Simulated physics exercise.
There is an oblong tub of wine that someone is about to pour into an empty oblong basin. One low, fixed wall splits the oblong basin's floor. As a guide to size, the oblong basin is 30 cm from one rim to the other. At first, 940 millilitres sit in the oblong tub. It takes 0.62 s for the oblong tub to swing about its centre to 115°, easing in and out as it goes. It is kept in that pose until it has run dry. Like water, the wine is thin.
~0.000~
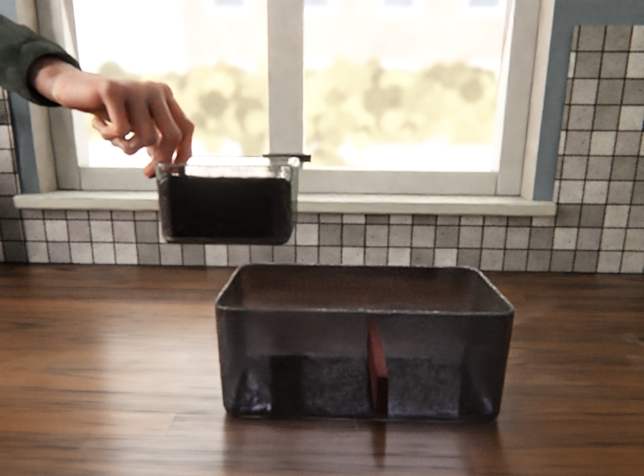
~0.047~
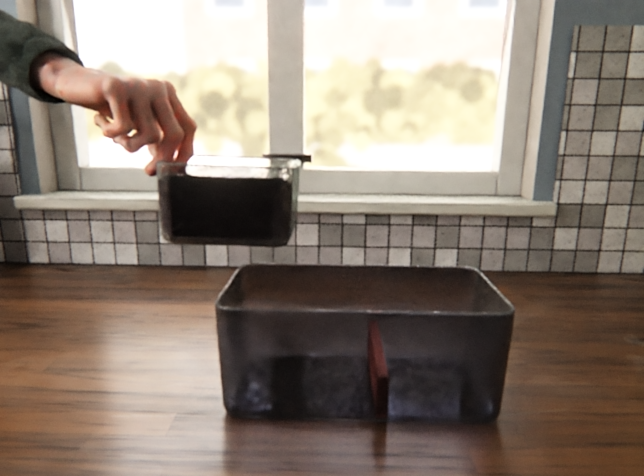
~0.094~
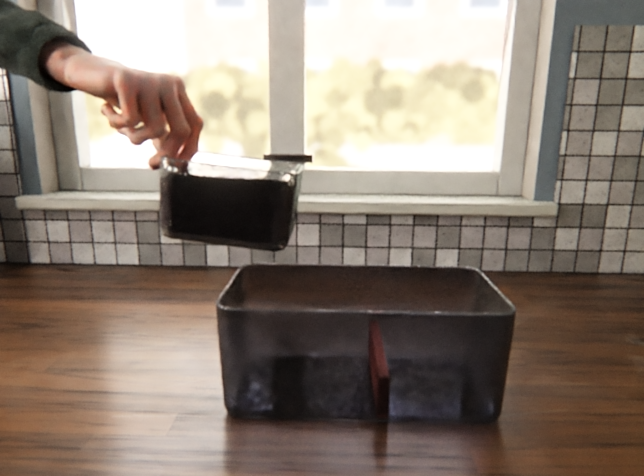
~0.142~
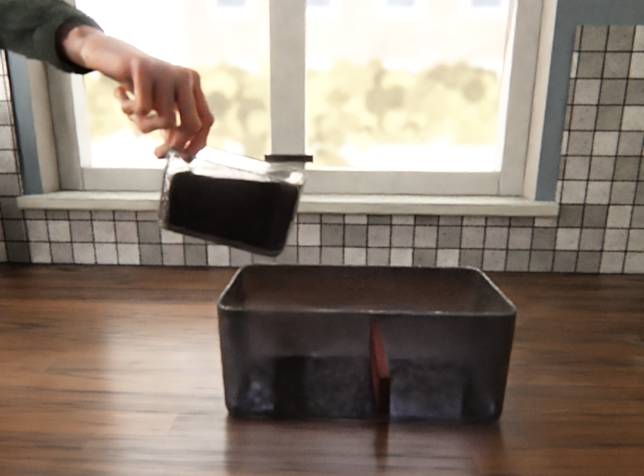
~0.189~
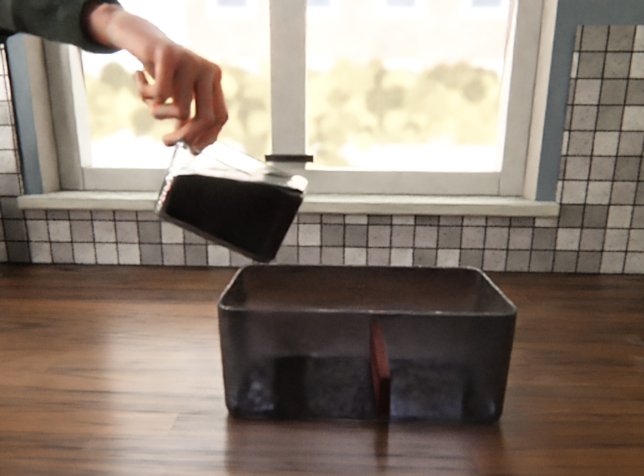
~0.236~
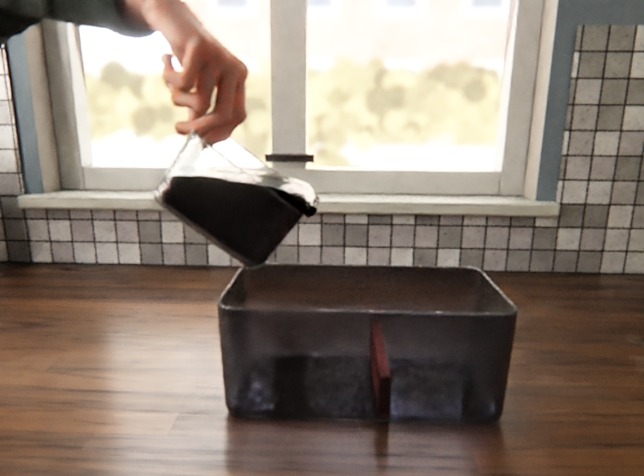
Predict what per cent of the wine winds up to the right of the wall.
Roughly 11 per cent is past the wall.
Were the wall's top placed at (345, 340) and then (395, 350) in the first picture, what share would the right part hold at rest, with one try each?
Try 1: 35 %; try 2: 20 %.
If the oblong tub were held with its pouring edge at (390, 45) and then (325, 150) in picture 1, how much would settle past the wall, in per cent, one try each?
Result: 75 per cent, then 35 per cent.
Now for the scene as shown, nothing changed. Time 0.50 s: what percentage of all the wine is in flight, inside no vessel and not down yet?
Estimate: About 22 % of all of it.
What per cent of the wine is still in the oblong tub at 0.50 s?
At that time about 20 in a hundred parts are still held.
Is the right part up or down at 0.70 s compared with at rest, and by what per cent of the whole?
Looks like it goes higher by around 7.
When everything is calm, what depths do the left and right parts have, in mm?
On the left it stands about 34 mm, on the right about 6 mm.
After 0.50 s the tilt is 105° and 19 per cent is still to pour, 58 is left of the wall and 0 right of it.
After 0.70 s the tilt is 115° and 2 per cent is still to pour, 89 is left of the wall and 3 right of it.
After 0.90 s the tilt is 115° and 0 per cent is still to pour, 87 is left of the wall and 11 right of it.
After 1.12 s the tilt is 115° and 0 per cent is still to pour, 87 is left of the wall and 11 right of it.
In the end 87 per cent lies left of the wall, 11 right of it and 2 outside.
